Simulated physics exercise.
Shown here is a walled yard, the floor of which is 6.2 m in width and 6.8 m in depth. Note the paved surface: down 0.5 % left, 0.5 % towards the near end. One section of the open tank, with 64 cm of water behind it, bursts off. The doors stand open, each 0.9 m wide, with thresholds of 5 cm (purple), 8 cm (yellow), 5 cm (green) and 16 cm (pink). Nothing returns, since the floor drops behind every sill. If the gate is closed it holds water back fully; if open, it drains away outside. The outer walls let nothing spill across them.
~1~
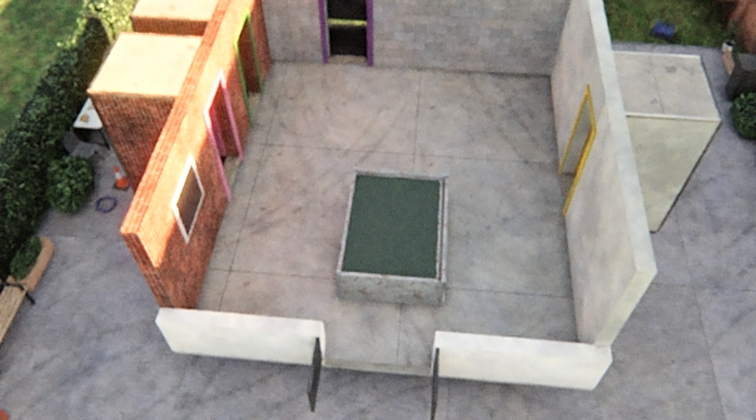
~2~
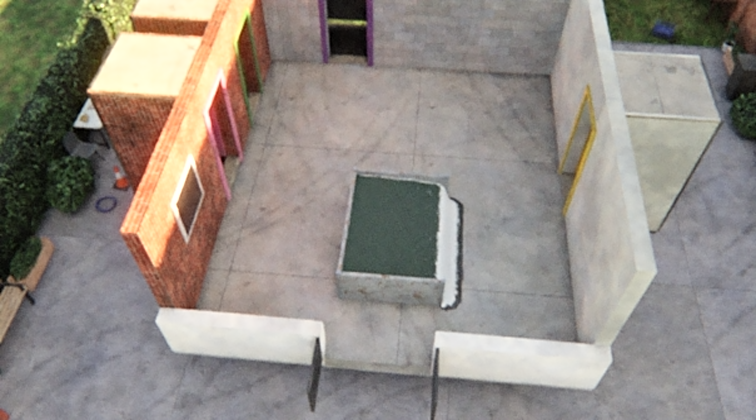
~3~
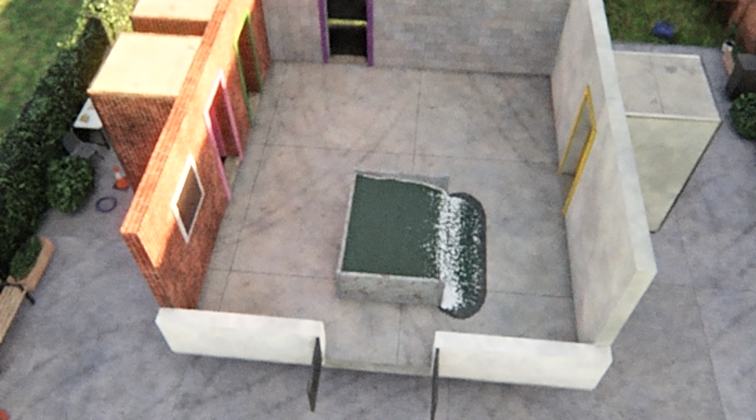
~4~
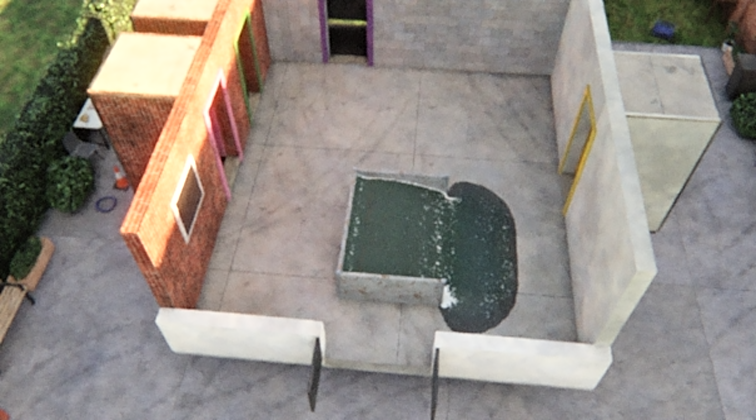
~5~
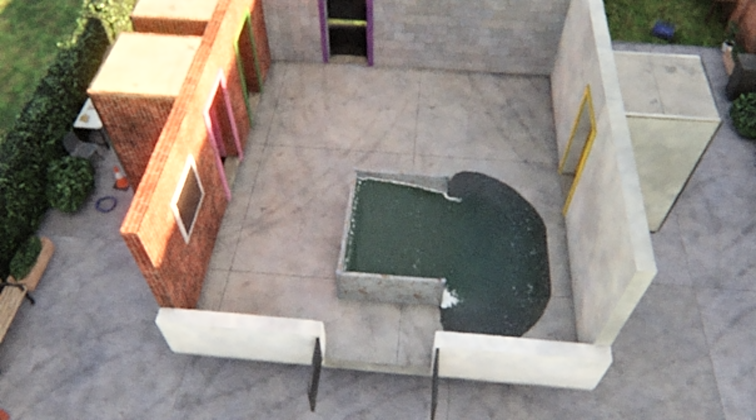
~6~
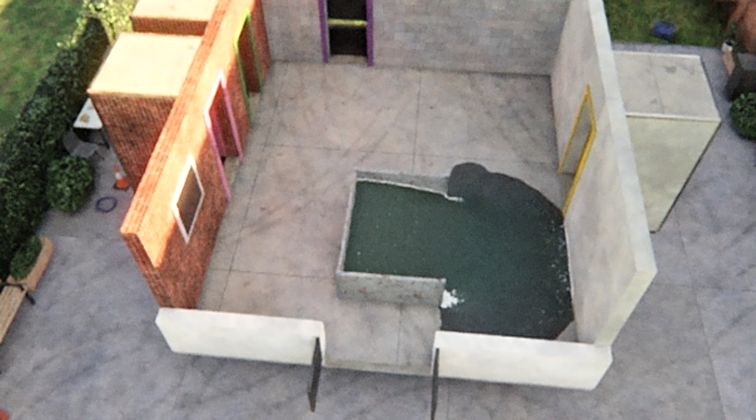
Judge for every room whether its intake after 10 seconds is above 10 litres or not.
The purple door: Intake not above; the yellow door: Intake above; the green door: Intake above; the pink door: Intake not above.
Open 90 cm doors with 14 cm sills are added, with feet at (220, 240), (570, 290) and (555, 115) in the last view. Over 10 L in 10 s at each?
So, in the order given, it's shy of the mark, then beyond the mark, then shy of the mark.
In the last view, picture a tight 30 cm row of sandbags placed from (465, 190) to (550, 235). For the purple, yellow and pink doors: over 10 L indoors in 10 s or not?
At the purple door the limit is not reached, at the yellow door it is not reached, and at the pink door it is not reached.
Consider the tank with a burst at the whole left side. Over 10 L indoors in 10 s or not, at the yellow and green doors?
Measured against that limit, yellow comes out short of it and green comes out beyond it.
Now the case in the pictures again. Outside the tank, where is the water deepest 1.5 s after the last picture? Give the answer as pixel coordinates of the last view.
In the last picture, around (573, 365).
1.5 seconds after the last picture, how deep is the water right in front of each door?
You'd get purple at 0 cm, yellow at 20 cm, green at 0 cm, and pink at 0 cm.
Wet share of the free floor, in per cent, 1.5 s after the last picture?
25 %.
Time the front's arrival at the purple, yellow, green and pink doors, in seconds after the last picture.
Arrival times: Purple 3.8 seconds, yellow 0.2 seconds, green 5.5 seconds, pink 5.0 seconds.
Then, 0.7 s after the last picture water covers 25 % of the floor and is deepest (41 cm) near (564, 268); purple door not reached, yellow door 22 cm at the sill, 18 L in, green door not reached, pink door not reached.
Then, 1.5 s after the last picture water covers 25 % of the floor and is deepest (40 cm) near (573, 365); purple door not reached, yellow door 20 cm at the sill, 69 L in, green door not reached, pink door not reached.
Then, 2.8 s after the last picture water covers 45 % of the floor and is deepest (20 cm) near (550, 363); purple door not reached, yellow door 12 cm at the sill, 107 L in, green door not reached, pink door not reached.
Then, 5.3 s after the last picture water covers 75 % of the floor and is deepest (15 cm) near (195, 312); purple door 4 cm at the sill, 0 L in, yellow door 6 cm at the sill, 115 L in, green door not reached, pink door 2 cm at the sill, 0 L in.
Then, 9.3 s after the last picture water covers 95 % of the floor and is deepest (10 cm) near (266, 80); purple door 3 cm at the sill, 0 L in, yellow door 3 cm at the sill, 115 L in, green door 9 cm at the sill, 28 L in, pink door 9 cm at the sill, 0 L in.
